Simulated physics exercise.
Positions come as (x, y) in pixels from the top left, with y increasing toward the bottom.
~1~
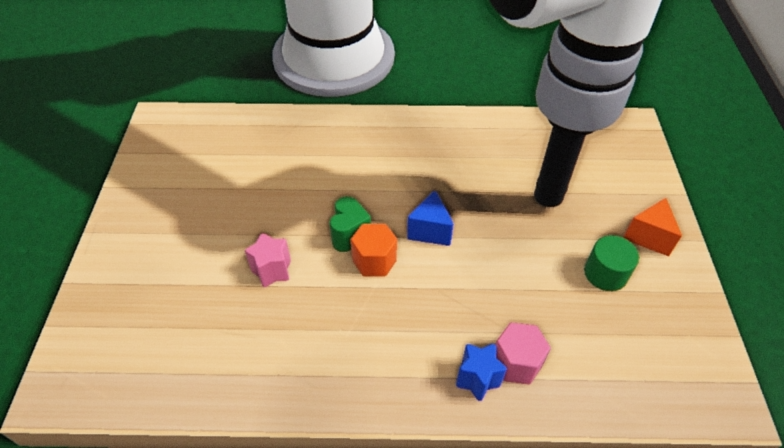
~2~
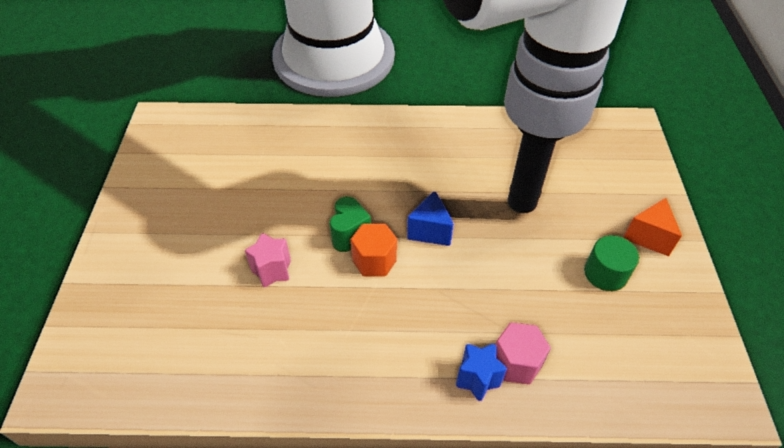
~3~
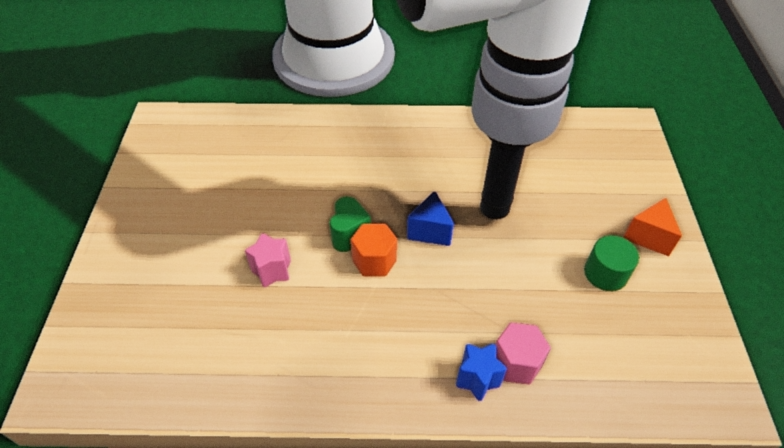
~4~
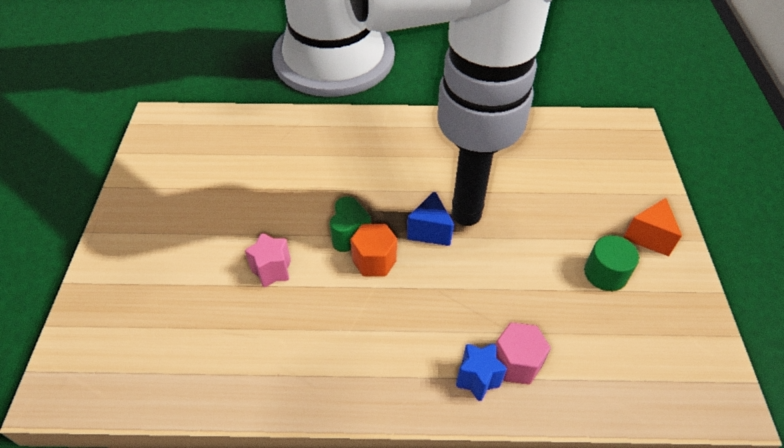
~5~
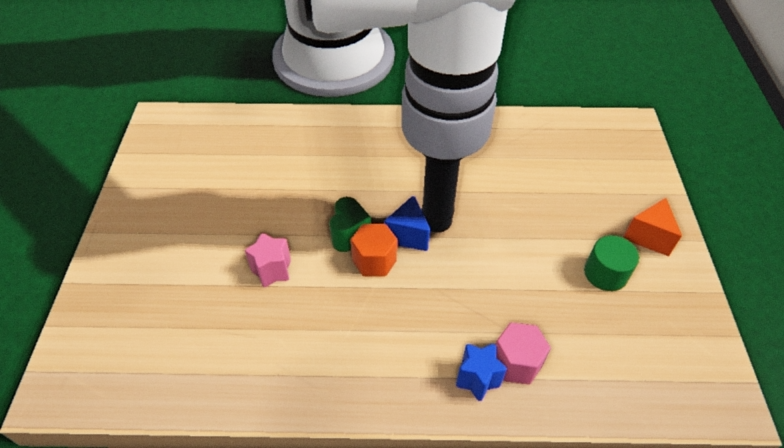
A robot arm moves its black rod left and pushes the blue triangular block slightly left.
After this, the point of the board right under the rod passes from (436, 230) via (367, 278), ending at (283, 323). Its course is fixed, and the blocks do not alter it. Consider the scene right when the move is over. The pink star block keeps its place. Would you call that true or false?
This is true.
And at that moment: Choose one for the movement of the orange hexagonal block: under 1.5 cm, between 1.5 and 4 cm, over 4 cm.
Above 4 cm.
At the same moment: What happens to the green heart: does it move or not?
The green heart is moved.
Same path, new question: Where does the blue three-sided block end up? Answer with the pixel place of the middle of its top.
Near (368, 221).
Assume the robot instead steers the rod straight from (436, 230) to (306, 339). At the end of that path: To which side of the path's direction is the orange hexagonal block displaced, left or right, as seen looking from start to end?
Its sideways move is to the right.
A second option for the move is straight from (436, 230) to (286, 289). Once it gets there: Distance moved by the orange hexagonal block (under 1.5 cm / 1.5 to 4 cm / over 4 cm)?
Once the path is done, the orange hexagonal block lies more than 4 cm from its present place.
The first path, step by step. One third of the way, rod (391, 254); green heart (330, 212), turned 20° clockwise; orange hexagonal block (342, 250), turned 35° anticlockwise; blue three-sided block (370, 222), turned 50° clockwise.
Two thirds of the way, rod (339, 286); green heart (330, 212), turned 20° clockwise; orange hexagonal block (308, 253), turned 15° clockwise; blue three-sided block (368, 221), turned 60° clockwise.
At the end, rod (281, 316); pink star block unmoved; green heart (330, 212), turned 20° clockwise; orange hexagonal block (305, 253), turned 25° clockwise; blue three-sided block (368, 221), turned 60° clockwise.
